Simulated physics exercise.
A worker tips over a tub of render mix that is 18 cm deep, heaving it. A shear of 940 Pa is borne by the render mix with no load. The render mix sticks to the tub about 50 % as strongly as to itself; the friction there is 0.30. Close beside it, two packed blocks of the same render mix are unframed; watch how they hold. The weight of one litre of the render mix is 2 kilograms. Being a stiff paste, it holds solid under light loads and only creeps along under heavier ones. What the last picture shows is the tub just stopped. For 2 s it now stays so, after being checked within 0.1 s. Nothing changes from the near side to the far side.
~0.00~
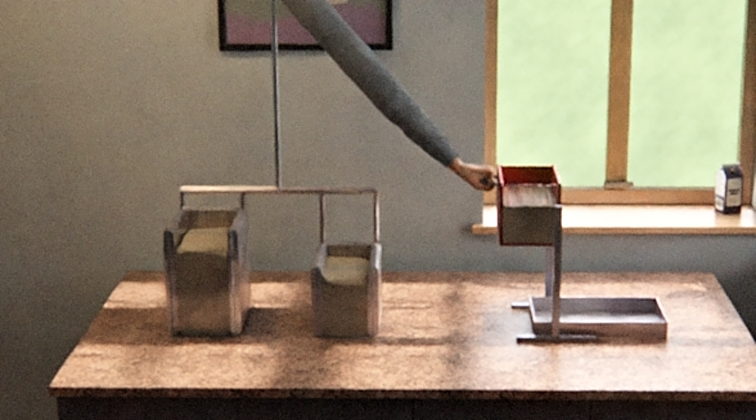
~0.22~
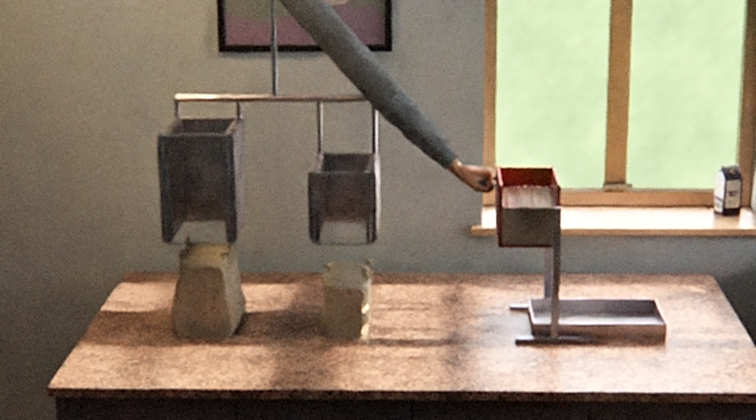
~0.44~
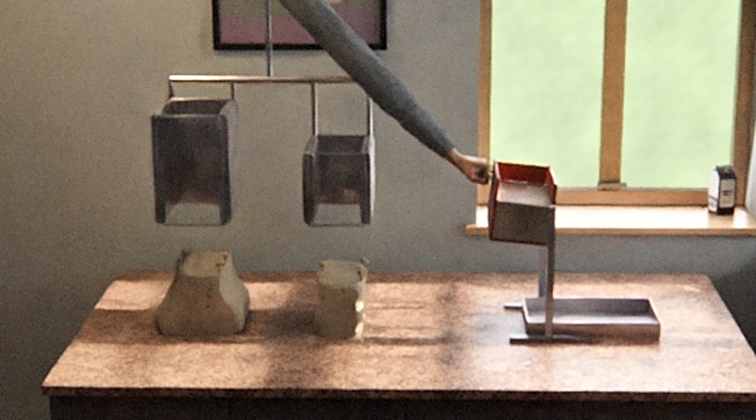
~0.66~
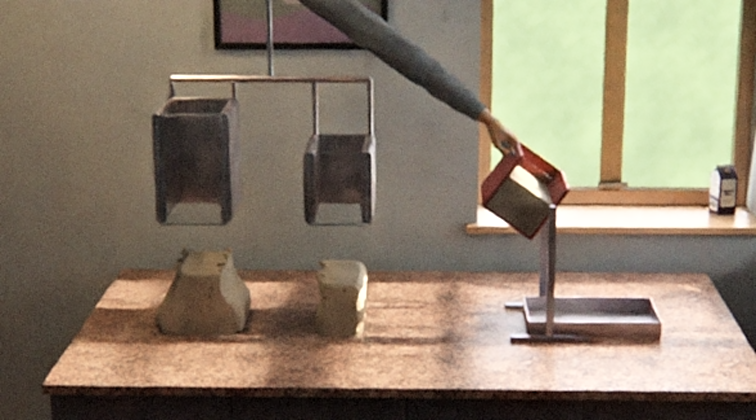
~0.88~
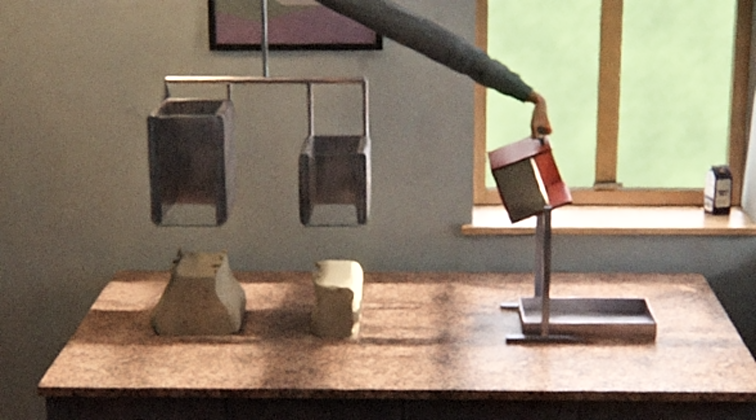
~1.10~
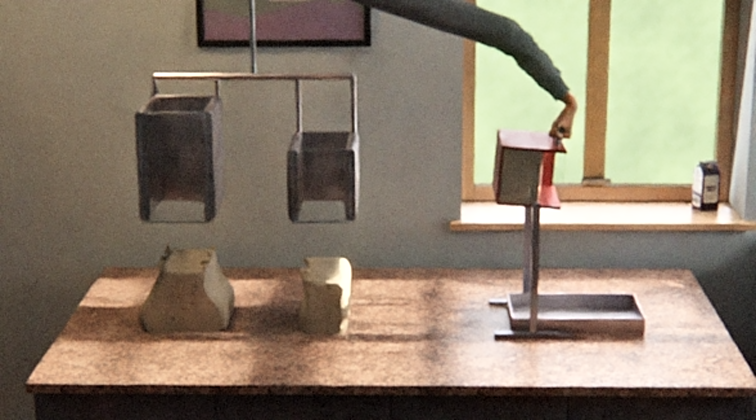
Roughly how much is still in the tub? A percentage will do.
I would say about 100 percent.
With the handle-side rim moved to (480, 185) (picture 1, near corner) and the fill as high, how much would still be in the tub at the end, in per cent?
Around 55 percent would still be in the tub at the end.
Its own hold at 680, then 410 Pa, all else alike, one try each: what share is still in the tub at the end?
Going in order, it's 100 % and then 65 %.
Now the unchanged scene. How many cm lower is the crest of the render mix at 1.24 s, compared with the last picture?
I reckon it's close to 0 cm.
After 1.24 s, the tub is at 94 degrees and holds 100 %.
After 1.41 s, the tub is at 94 degrees and holds 100 %.
After 1.58 s, the tub is at 94 degrees and holds 100 %.
After 1.75 s, the tub is at 94 degrees and holds 100 %.
After 3.10 s, the tub is at 94 degrees and holds 100 %.
